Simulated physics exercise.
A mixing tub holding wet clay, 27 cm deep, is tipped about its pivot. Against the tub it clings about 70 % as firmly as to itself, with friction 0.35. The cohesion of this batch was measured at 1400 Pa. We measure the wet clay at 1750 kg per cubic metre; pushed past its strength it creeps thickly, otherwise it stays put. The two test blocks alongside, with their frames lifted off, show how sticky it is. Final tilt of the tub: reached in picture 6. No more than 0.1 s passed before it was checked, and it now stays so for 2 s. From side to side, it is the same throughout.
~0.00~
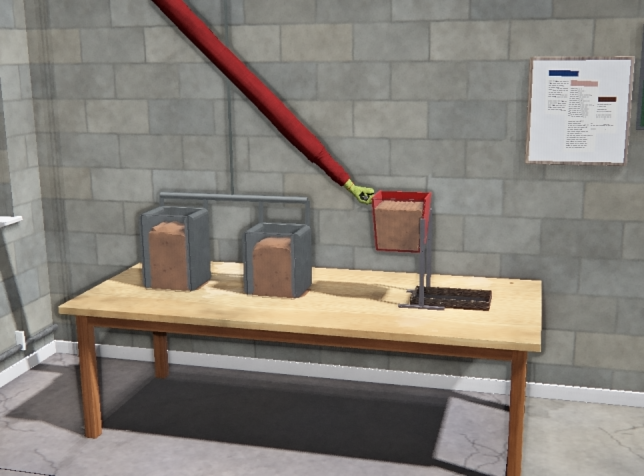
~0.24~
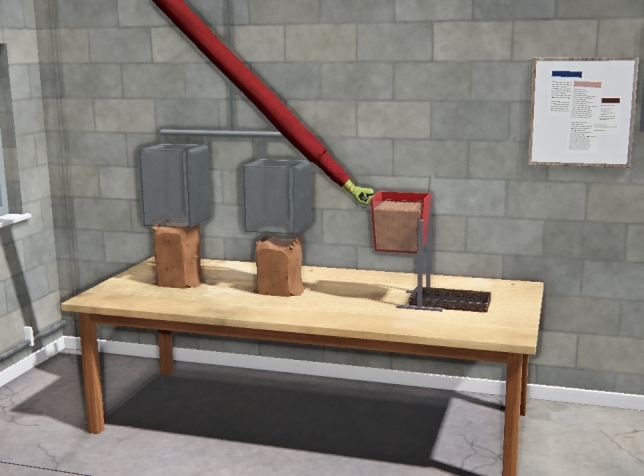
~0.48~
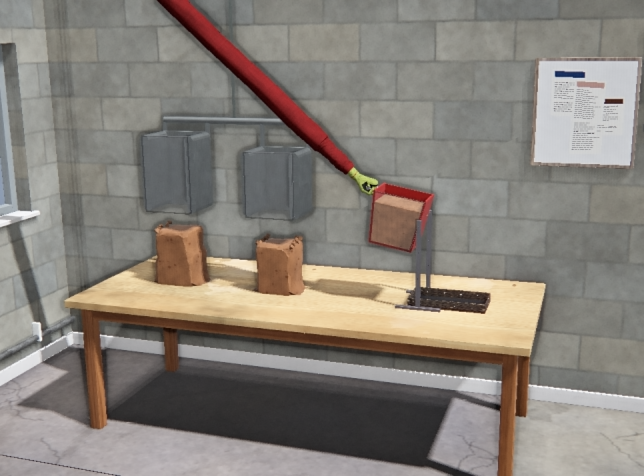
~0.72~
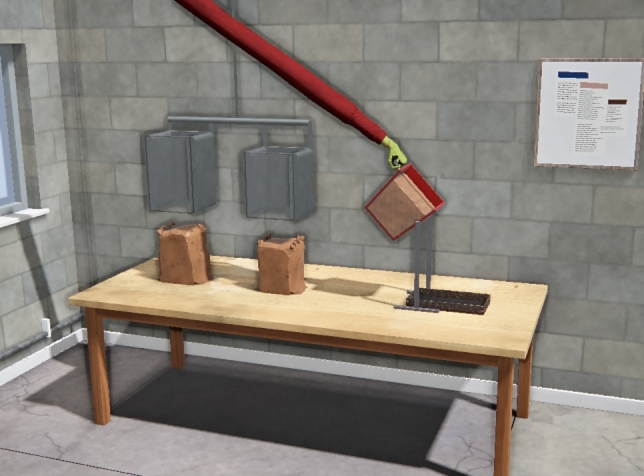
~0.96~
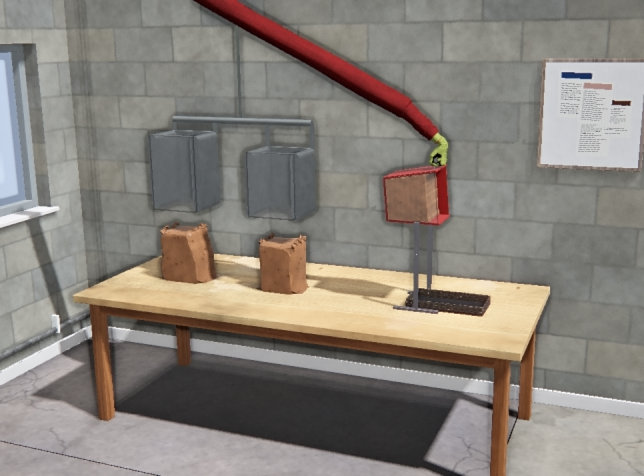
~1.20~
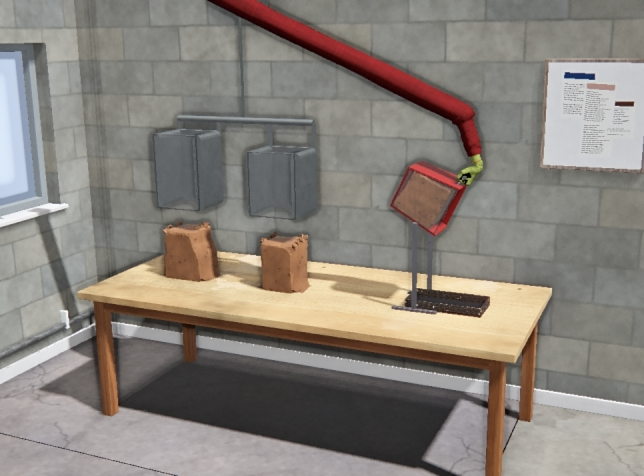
We see two grey moulds rise off brown clay blocks on a wooden table, the left block settling slightly, then a red arm with a yellow-green gripper turns a red tub of clay clockwise past its side.
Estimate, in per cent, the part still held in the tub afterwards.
The part still in the tub is about 0 %.
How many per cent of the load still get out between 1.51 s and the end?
35 %.
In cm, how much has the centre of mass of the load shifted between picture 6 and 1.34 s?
Some 6 cm.
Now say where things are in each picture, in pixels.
The first picture shows handle-side rim at (373, 198), tilt 0 degrees; highest point of the wet clay at (414, 210); test blocks 36 cm, 29 cm high (left to right).
The second picture shows handle-side rim at (372, 199), tilt 0 degrees; highest point of the wet clay at (412, 211); test blocks 35 cm, 29 cm high (left to right).
The third picture shows handle-side rim at (375, 191), tilt 10 degrees; highest point of the wet clay at (378, 202); test blocks 32 cm, 29 cm high (left to right).
The fourth picture shows handle-side rim at (401, 171), tilt 47 degrees; highest point of the wet clay at (394, 181); test blocks 32 cm, 29 cm high (left to right).
The fifth picture shows handle-side rim at (435, 173), tilt 85 degrees; highest point of the wet clay at (422, 175); test blocks 31 cm, 29 cm high (left to right).
The sixth picture shows handle-side rim at (458, 190), tilt 115 degrees; highest point of the wet clay at (414, 173); test blocks 31 cm, 29 cm high (left to right).
By 1.34 s, the tub is at 115 degrees and holds 89 %.
By 1.51 s, the tub is at 115 degrees and holds 34 %.
By 1.68 s, the tub is at 115 degrees and holds 0 %.
By 1.85 s, the tub is at 115 degrees and holds 0 %.
By 3.20 s, at the end, the tub is at 115 degrees and holds 0 %.
